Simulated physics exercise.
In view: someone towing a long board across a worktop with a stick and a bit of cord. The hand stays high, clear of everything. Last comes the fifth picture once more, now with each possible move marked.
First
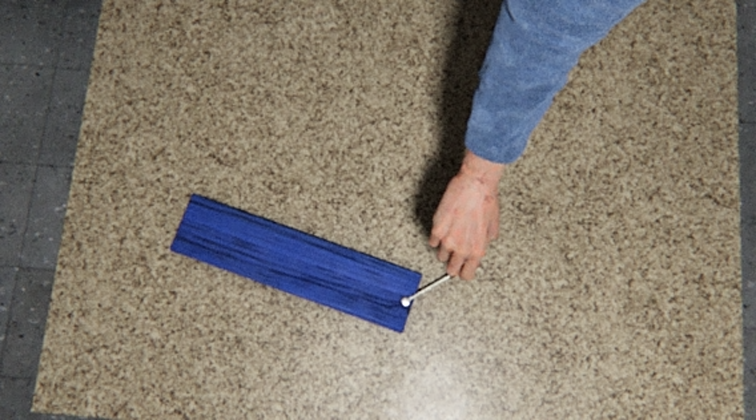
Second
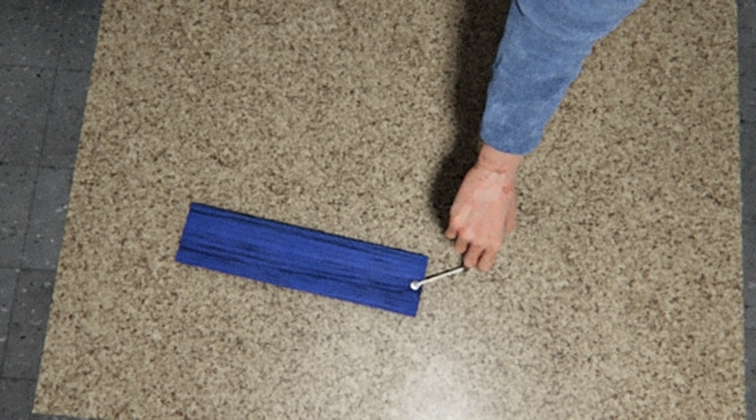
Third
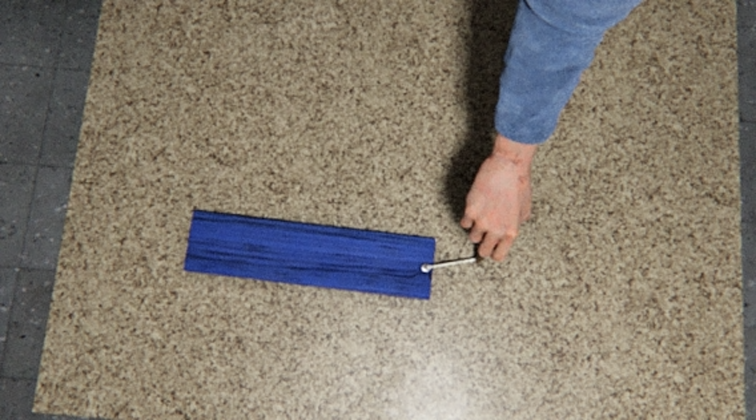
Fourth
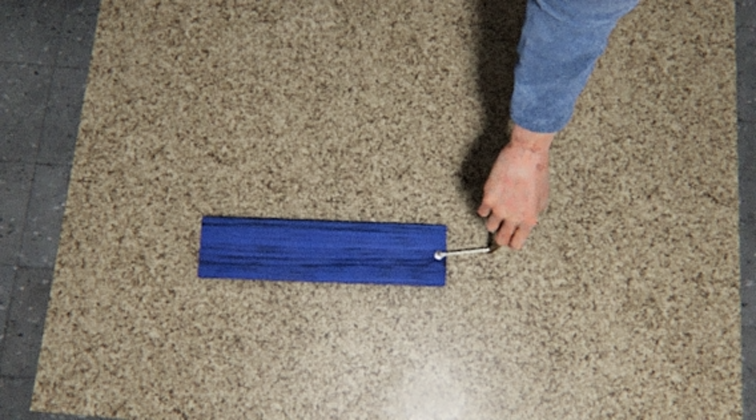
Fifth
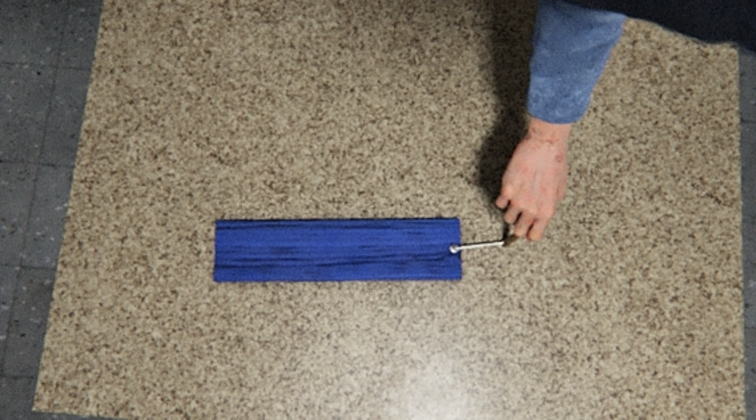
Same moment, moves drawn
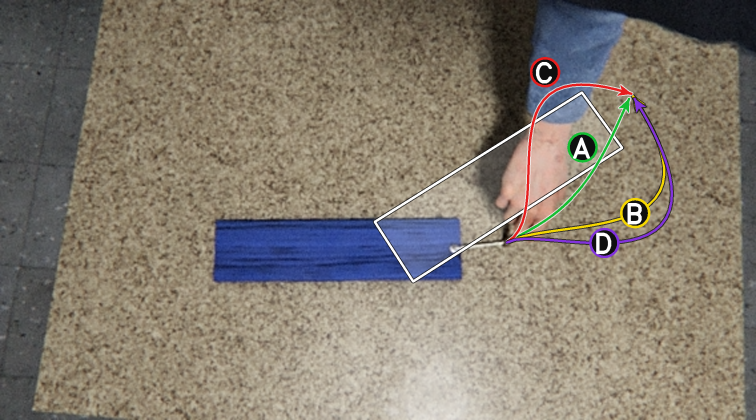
At first, a blue board lies tilted on a speckled worktop, its right end lower, while a hand in a blue sleeve grips a short stick attached near that end. The hand then pulls gradually right and slightly upward, and the board swings level while sliding a little to the right.
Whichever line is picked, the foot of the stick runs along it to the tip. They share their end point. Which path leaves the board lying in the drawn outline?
Only A brings it into the box.
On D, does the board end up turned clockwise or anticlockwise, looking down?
It turns anticlockwise.
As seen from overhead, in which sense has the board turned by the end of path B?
Anticlockwise.
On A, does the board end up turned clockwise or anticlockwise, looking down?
Anticlockwise.
On the marked copy, A from (507, 242) via (588, 179) to (629, 99); B from (507, 242) via (643, 209) to (633, 96); C from (507, 242) via (532, 130) to (631, 94); D from (507, 242) via (655, 231) to (634, 98); the outline at (500, 185).
Taking A. A third of the way, foot of the stick (566, 203), middle of the board (404, 237).
Two thirds of the way, foot of the stick (607, 146), middle of the board (459, 213).
When it is over, foot of the stick (631, 95), middle of the board (500, 183); it lies in the outline.
As for the rest, B leaves its middle at (523, 201); C leaves its middle at (485, 158); D leaves its middle at (528, 207).
